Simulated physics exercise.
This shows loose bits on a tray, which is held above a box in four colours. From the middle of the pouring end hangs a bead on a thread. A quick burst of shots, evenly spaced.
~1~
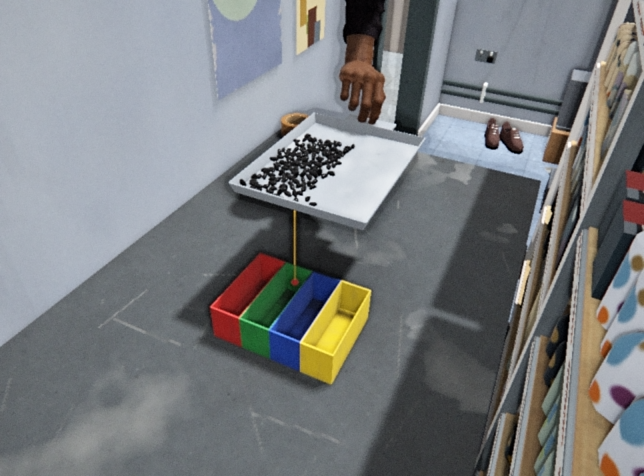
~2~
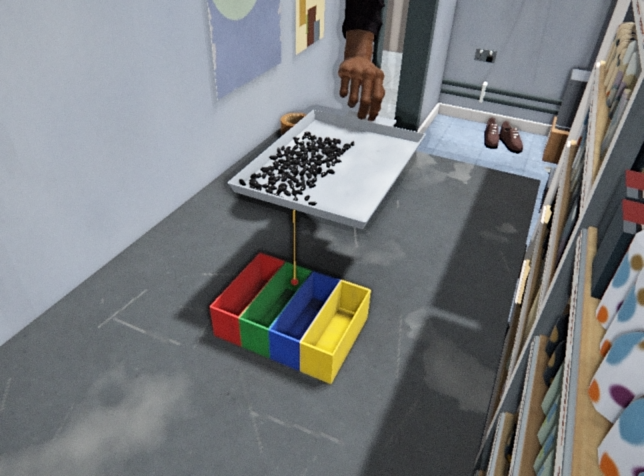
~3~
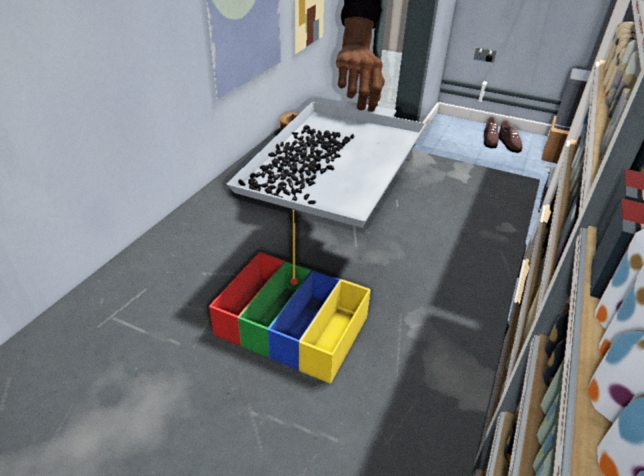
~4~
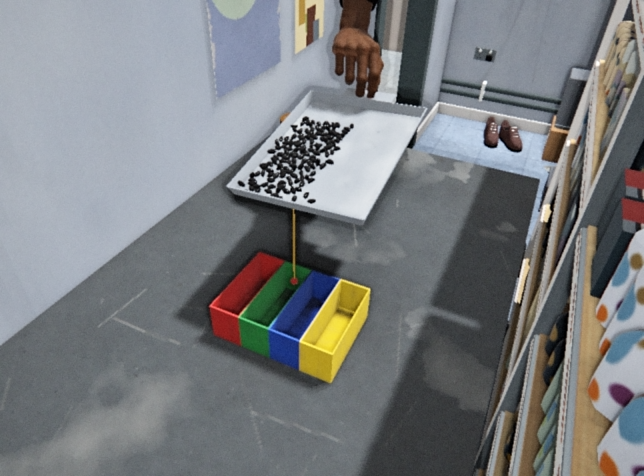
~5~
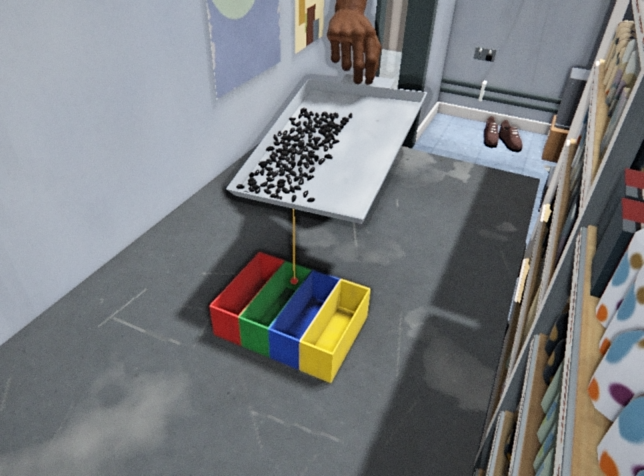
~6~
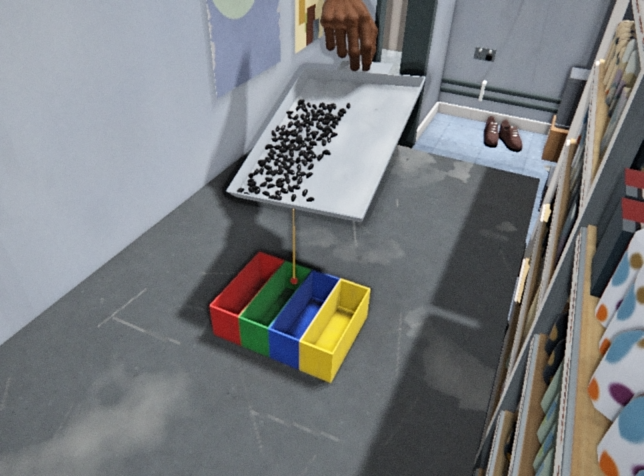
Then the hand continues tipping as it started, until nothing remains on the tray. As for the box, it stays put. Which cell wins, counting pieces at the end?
The red cell wins.
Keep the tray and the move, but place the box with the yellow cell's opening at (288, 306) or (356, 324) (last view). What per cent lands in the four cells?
The first gives 100 %, the second 30 %.
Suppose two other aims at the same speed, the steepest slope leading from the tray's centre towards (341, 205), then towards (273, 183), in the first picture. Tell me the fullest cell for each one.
First try: Yellow. Second try: Red.
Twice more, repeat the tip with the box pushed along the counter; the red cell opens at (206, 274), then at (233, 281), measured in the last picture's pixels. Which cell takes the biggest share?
The first time green comes out on top, the second time red.
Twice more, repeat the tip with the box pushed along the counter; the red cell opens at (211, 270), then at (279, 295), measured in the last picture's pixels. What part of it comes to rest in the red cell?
About 10 and 10 per cent respectively.
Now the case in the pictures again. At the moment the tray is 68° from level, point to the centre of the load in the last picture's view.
In the last view, the load is centred close to (262, 177).
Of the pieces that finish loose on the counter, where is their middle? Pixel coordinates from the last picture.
Roughly pixel (186, 312).
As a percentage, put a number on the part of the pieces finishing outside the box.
Close to 40 in a hundred.
Soon after the last picture, tray tipped steeply; nearly all on the tray; a stray few falling or outside the box.
A little later, tray tipped past a quarter turn; a stray few on the tray; about a quarter in the red cell; a small part in the green cell; a stray few in the blue cell; about half falling or outside the box.
Later still, tray tipped past a quarter turn; about a third in the red cell; a small part in the green cell; a small part in the blue cell; about a third falling or outside the box.
At rest, tray tipped past a quarter turn; about a third in the red cell; a small part in the green cell; a small part in the blue cell; none in the yellow cell; about a third outside the box.
